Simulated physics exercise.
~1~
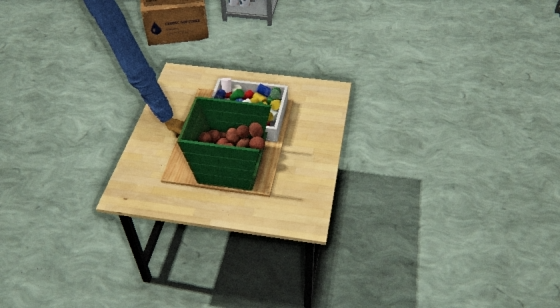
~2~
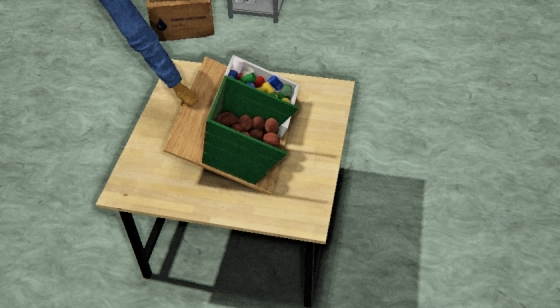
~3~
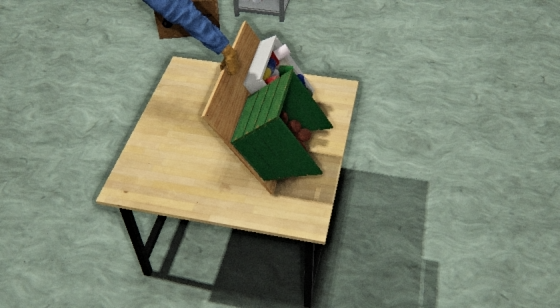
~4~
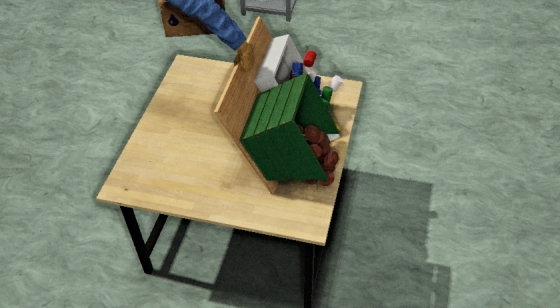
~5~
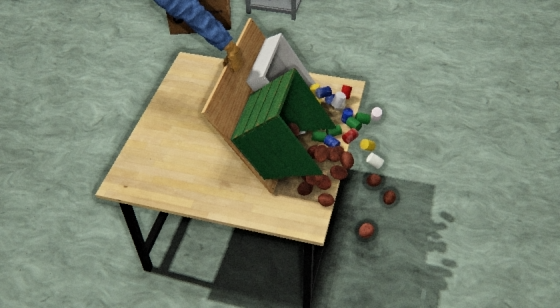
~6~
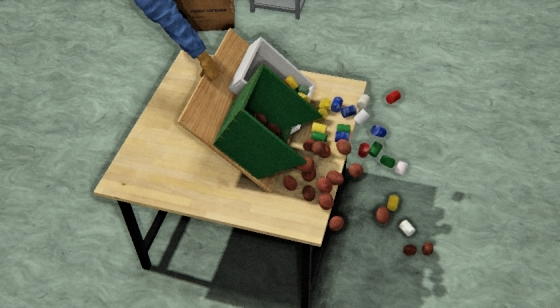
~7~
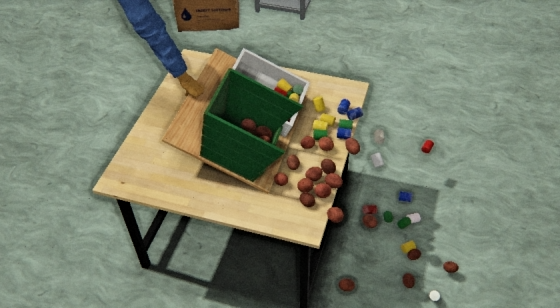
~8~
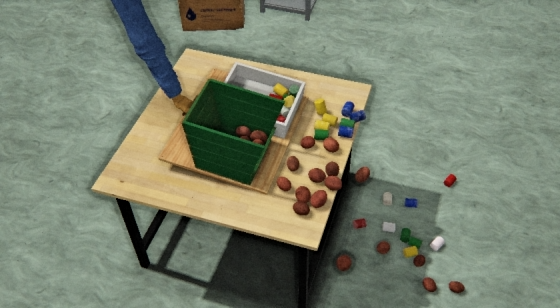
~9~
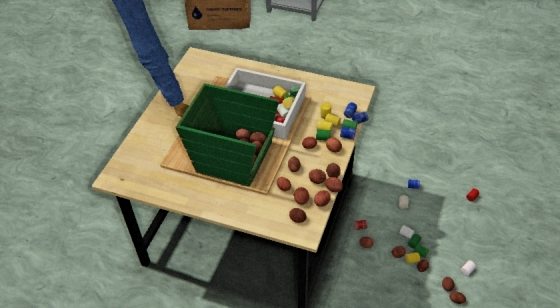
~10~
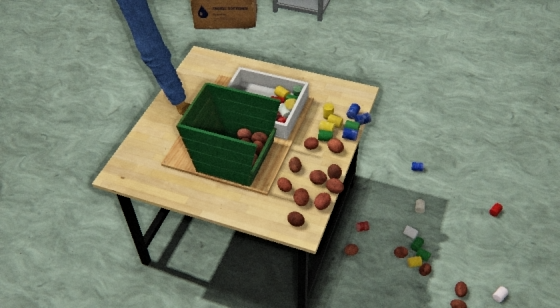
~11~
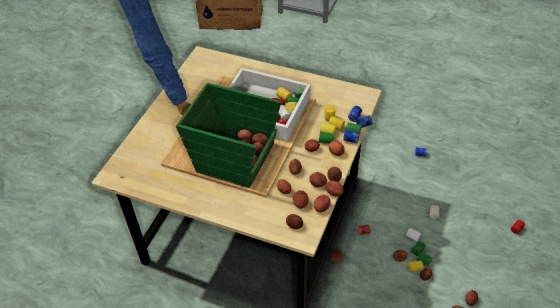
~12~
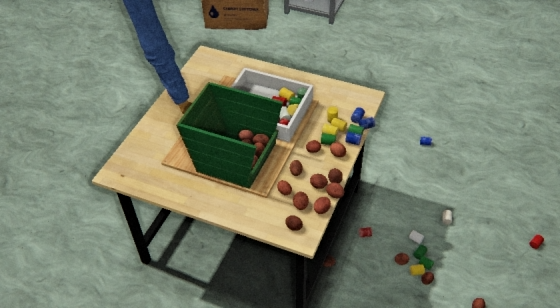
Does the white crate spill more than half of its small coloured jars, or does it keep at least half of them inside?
It spills more than half of its jars, which end up scattered on the table and the floor, while a smaller group stays in the crate.
